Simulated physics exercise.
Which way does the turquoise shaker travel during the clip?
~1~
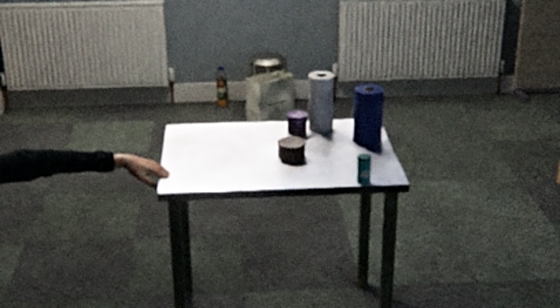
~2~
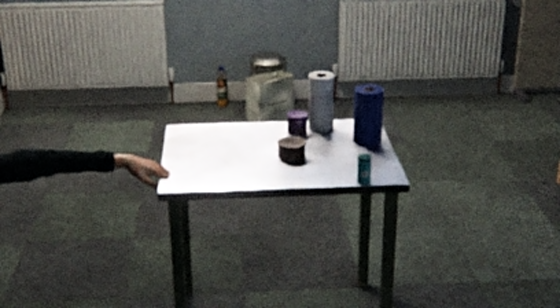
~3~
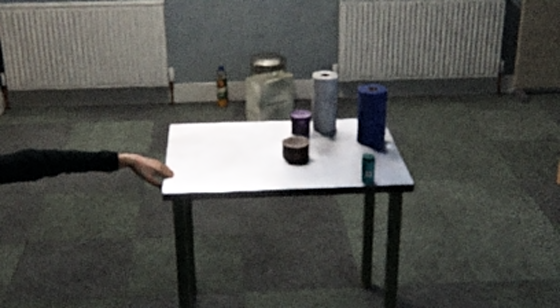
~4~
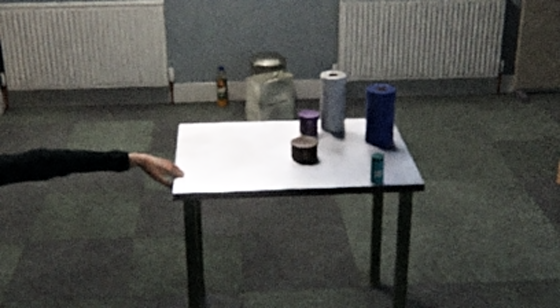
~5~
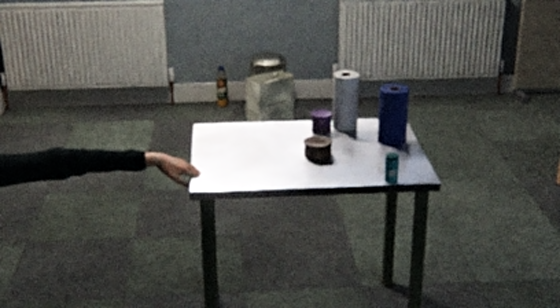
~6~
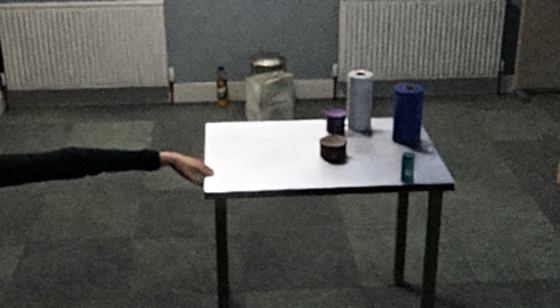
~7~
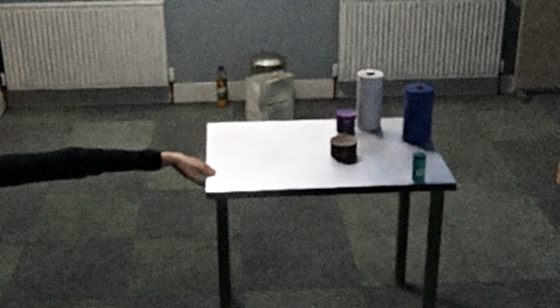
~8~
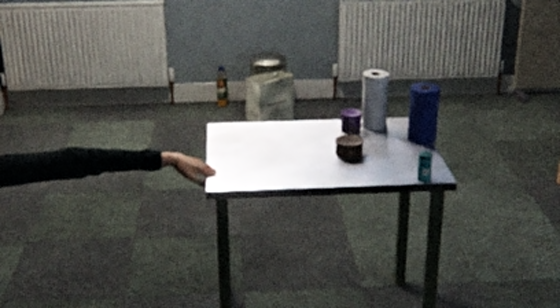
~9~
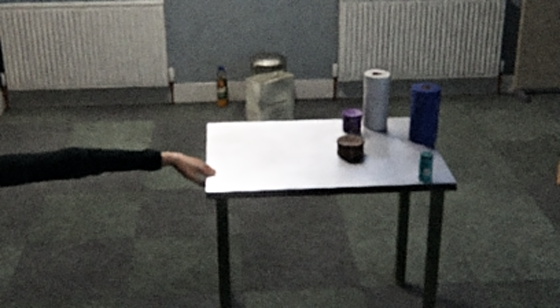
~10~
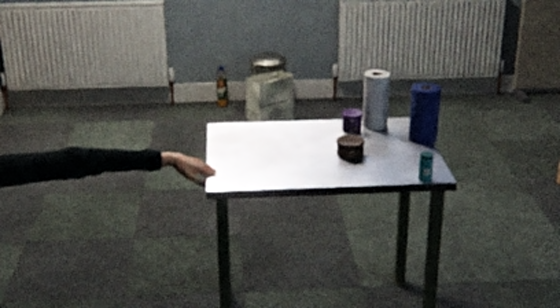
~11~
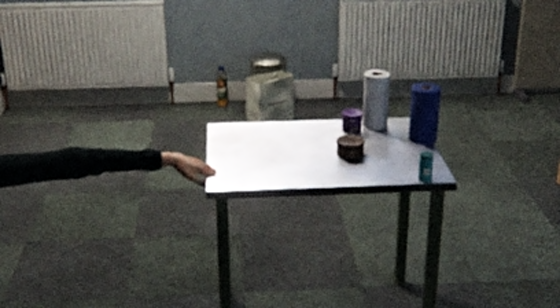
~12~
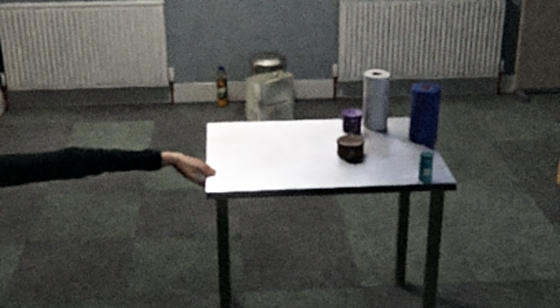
The turquoise shaker moves to the right, carried along with the table.
A white-topped side table stands still on a carpeted floor, a hand from the left resting at its edge. On top are a turquoise shaker, a purple tin, a brown tub, and a blue and a white roll. The table then slides to the right, the hand staying at its edge and the five objects riding along. It soon stops, and the objects slip slightly farther right across the top before settling. Everything ends still on the table, with the rolls and the shaker upright and the hand still at the edge.
